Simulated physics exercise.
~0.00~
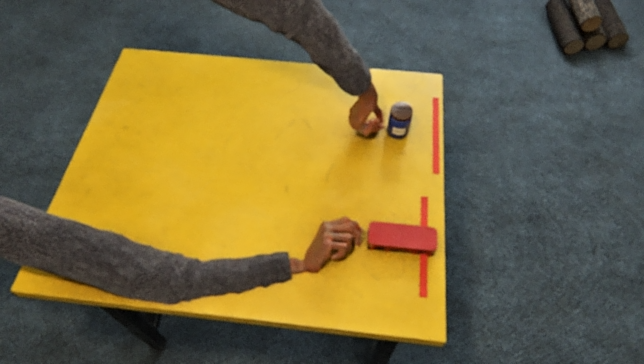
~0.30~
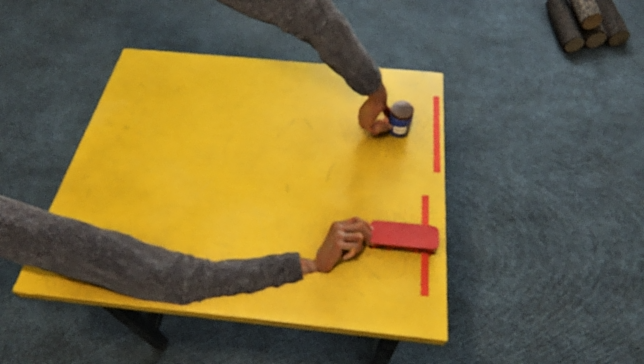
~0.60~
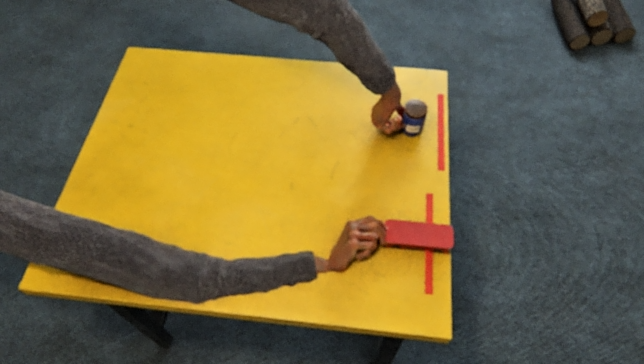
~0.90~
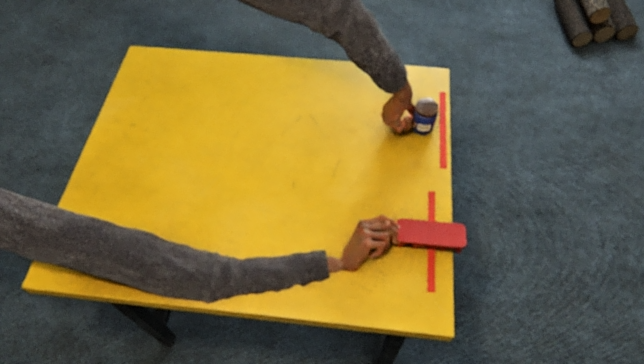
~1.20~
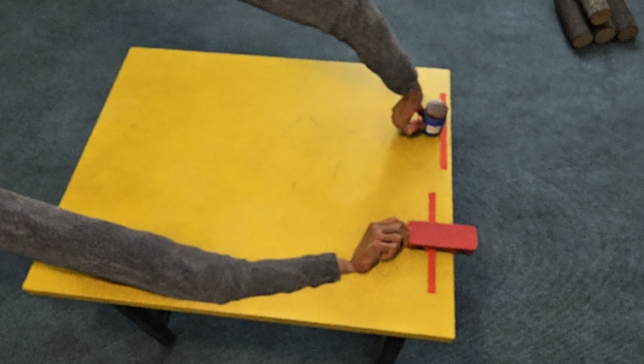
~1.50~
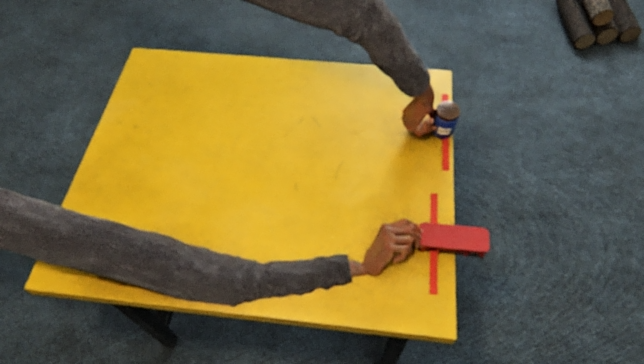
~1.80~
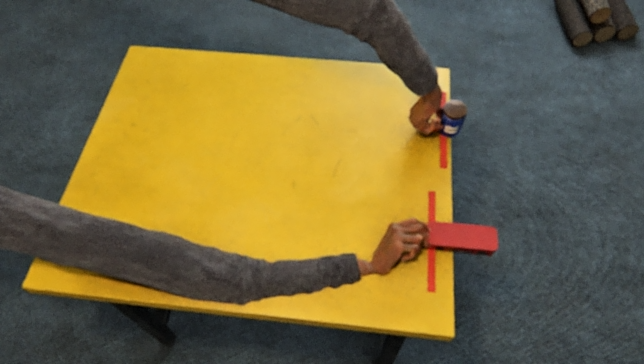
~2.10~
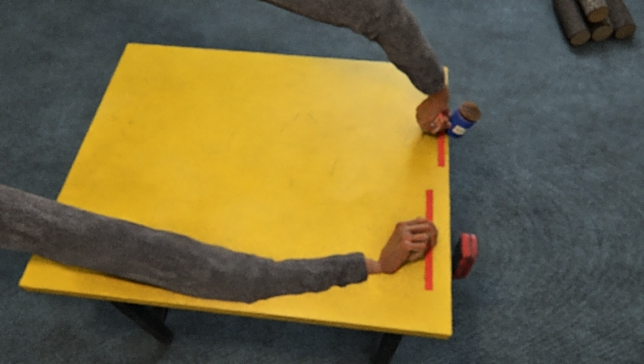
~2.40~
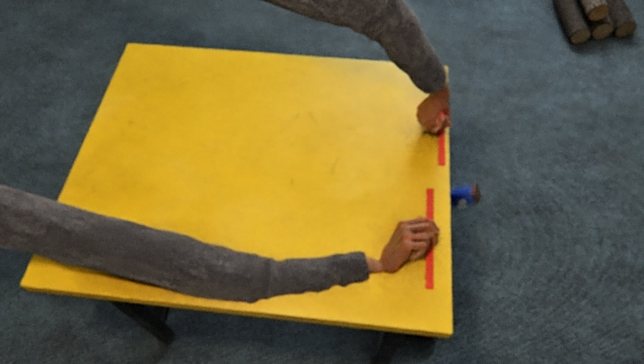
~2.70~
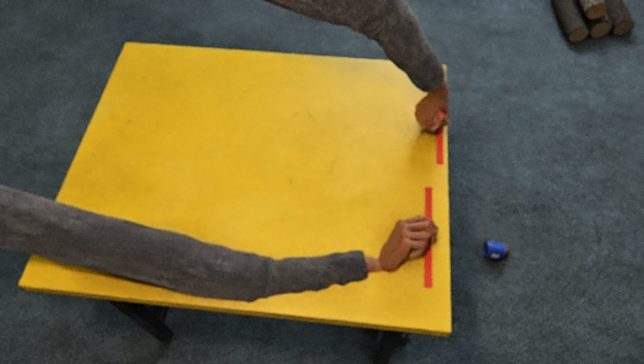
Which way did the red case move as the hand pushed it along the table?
The red case moved to the right, toward the table's edge.
Two hands slowly pushed a red case and a small blue jar to the right across a yellow table, toward strips of red tape near the edge, until the case tipped off, followed by the jar, which ended up on the floor.
